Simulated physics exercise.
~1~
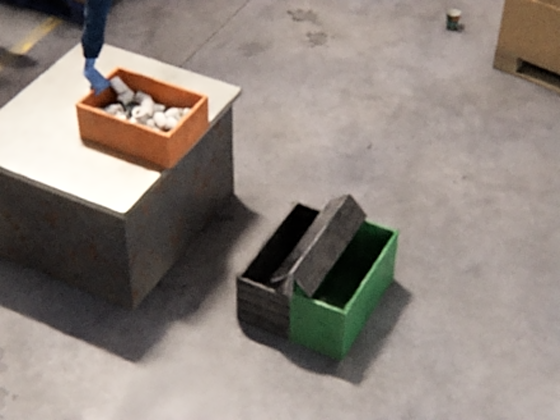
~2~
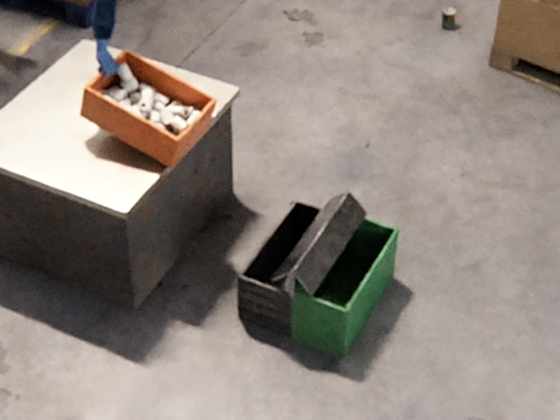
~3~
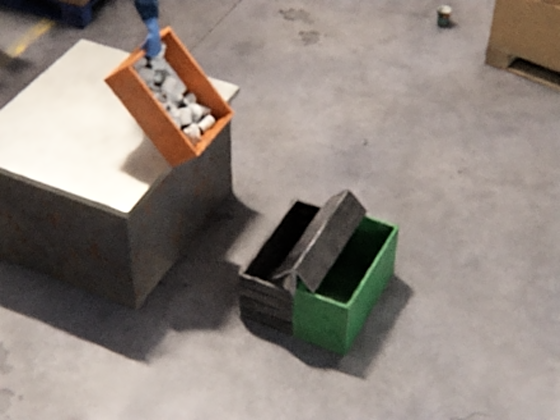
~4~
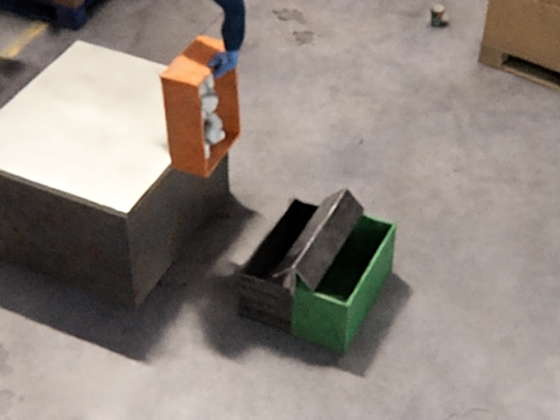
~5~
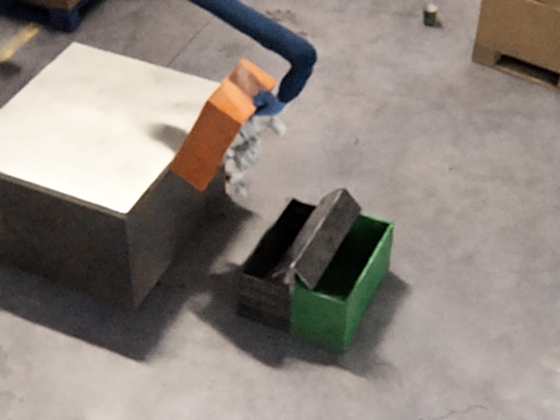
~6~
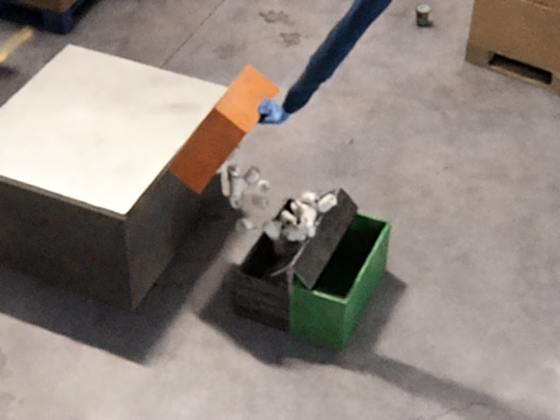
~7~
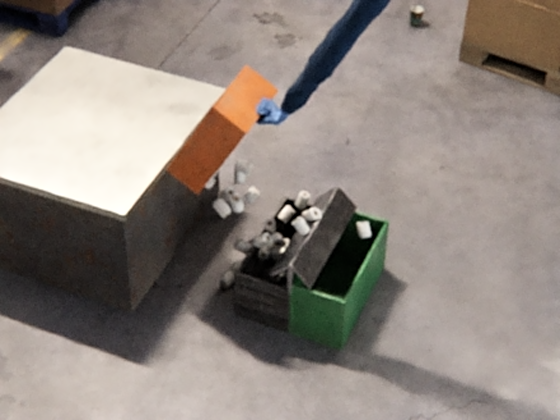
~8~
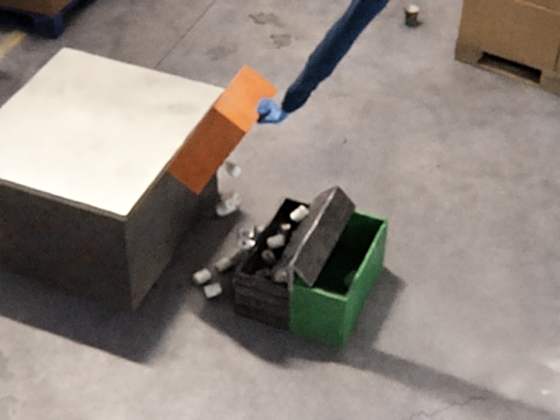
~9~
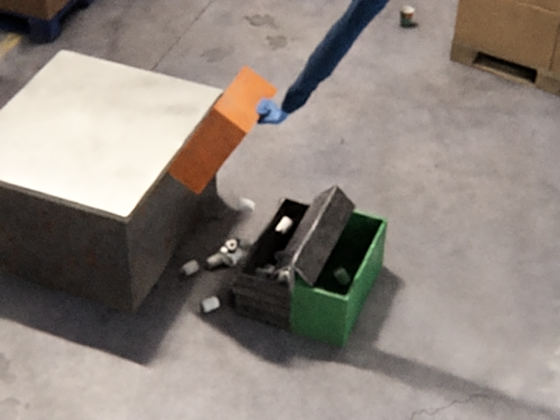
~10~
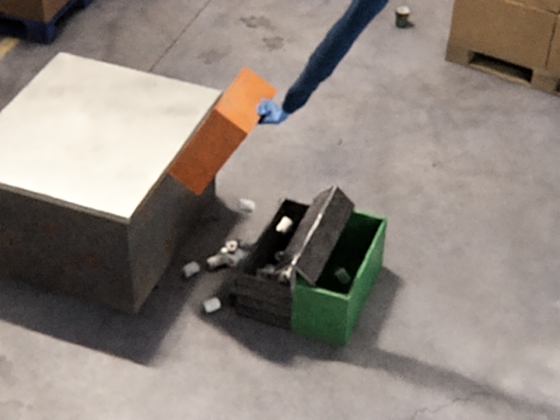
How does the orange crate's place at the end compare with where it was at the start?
At the start the orange crate sits upright on top of the bench, near its back edge. By the end it is farther to the right and slightly lower, held tipped over at the right-hand end of the bench.
At the start, an orange crate full of pale paper rolls sits upright on a bench, with a gloved hand at its rim and a black tote and a green trough standing empty on the floor below. The hand tips the crate up and swings it to the right, over the end of the bench. As it turns past upright, the rolls spill out in a cluster toward the black tote and the dark splitter. Many drop into the tote, while others tumble onto the floor beside the bench. At the end, the crate is held steeply tipped, rolls lie in the tote and on the floor, and the trough is nearly empty.
